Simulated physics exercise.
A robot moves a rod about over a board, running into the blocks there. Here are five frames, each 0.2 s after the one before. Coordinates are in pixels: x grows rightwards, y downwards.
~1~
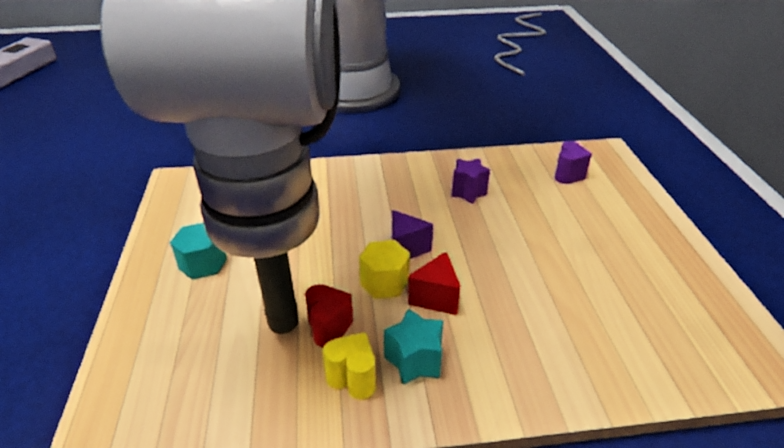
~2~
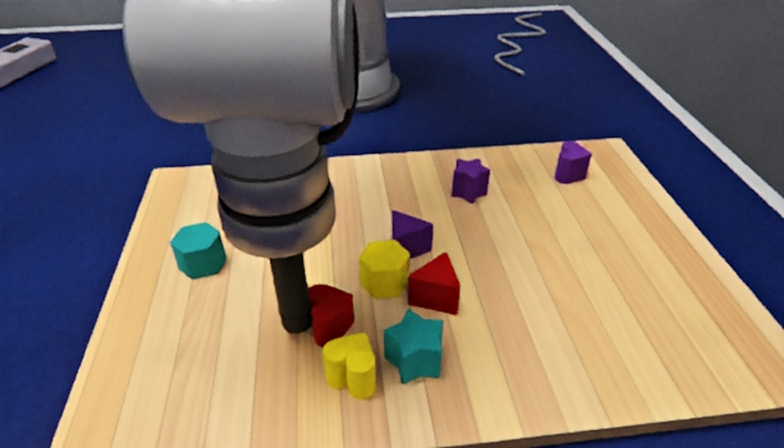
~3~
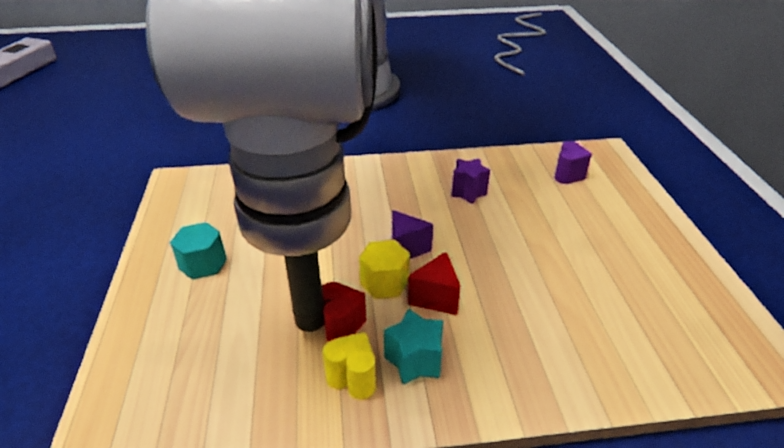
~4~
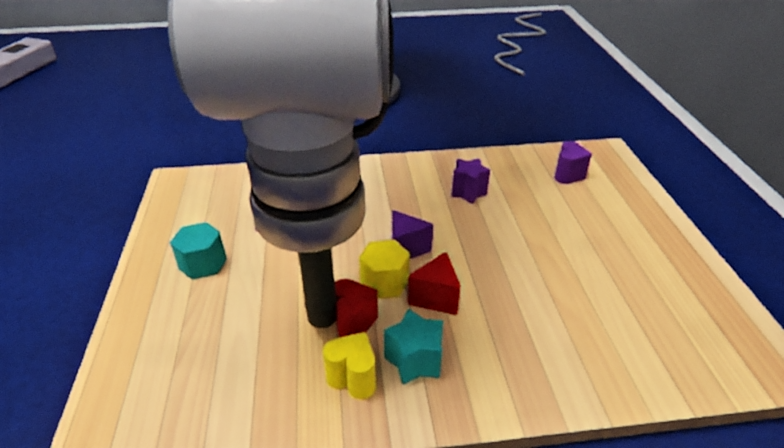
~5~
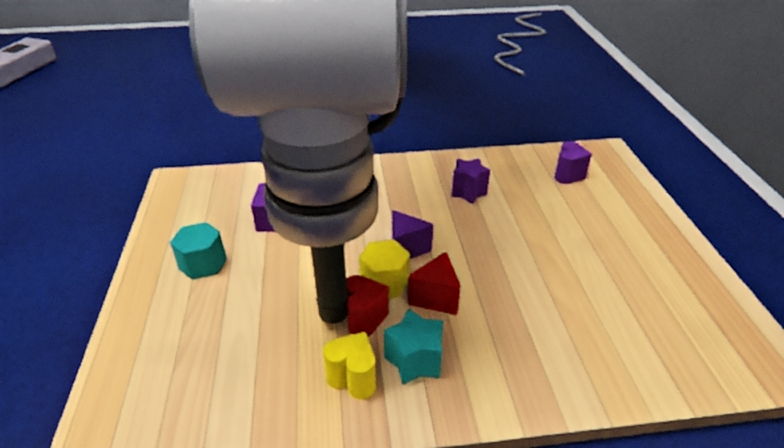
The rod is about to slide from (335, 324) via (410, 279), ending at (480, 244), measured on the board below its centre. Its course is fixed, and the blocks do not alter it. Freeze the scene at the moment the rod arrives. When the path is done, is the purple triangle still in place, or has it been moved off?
The purple triangle changes place.
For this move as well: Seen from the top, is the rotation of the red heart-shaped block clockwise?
Final answer: Yes.
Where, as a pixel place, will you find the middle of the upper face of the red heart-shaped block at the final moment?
By then it is at (403, 284).
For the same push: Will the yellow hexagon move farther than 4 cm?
Yes - that is the case.
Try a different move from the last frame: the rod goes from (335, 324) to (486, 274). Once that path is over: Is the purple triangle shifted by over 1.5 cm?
I expect not.
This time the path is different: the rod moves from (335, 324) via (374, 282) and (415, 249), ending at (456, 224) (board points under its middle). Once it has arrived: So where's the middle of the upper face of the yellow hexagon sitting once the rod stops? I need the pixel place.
It is at (451, 234).
What follows on the original path. One third of the way, rod (387, 282); red heart-shaped block (402, 284), turned 70° clockwise; yellow hexagon (405, 241), turned 50° anticlockwise; purple triangle (411, 216), turned 20° clockwise; red triangle (448, 271), turned 15° anticlockwise.
Two thirds of the way, rod (436, 256); red heart-shaped block (403, 284), turned 70° clockwise; yellow hexagon (435, 215), turned 95° anticlockwise; purple triangle (413, 198), turned 15° anticlockwise; red triangle (448, 271), turned 20° anticlockwise.
At the end, rod (481, 235); red heart-shaped block (403, 284), turned 70° clockwise; yellow hexagon (446, 207), turned 140° anticlockwise; purple triangle (412, 197), turned 25° anticlockwise; red triangle (448, 271), turned 20° anticlockwise.
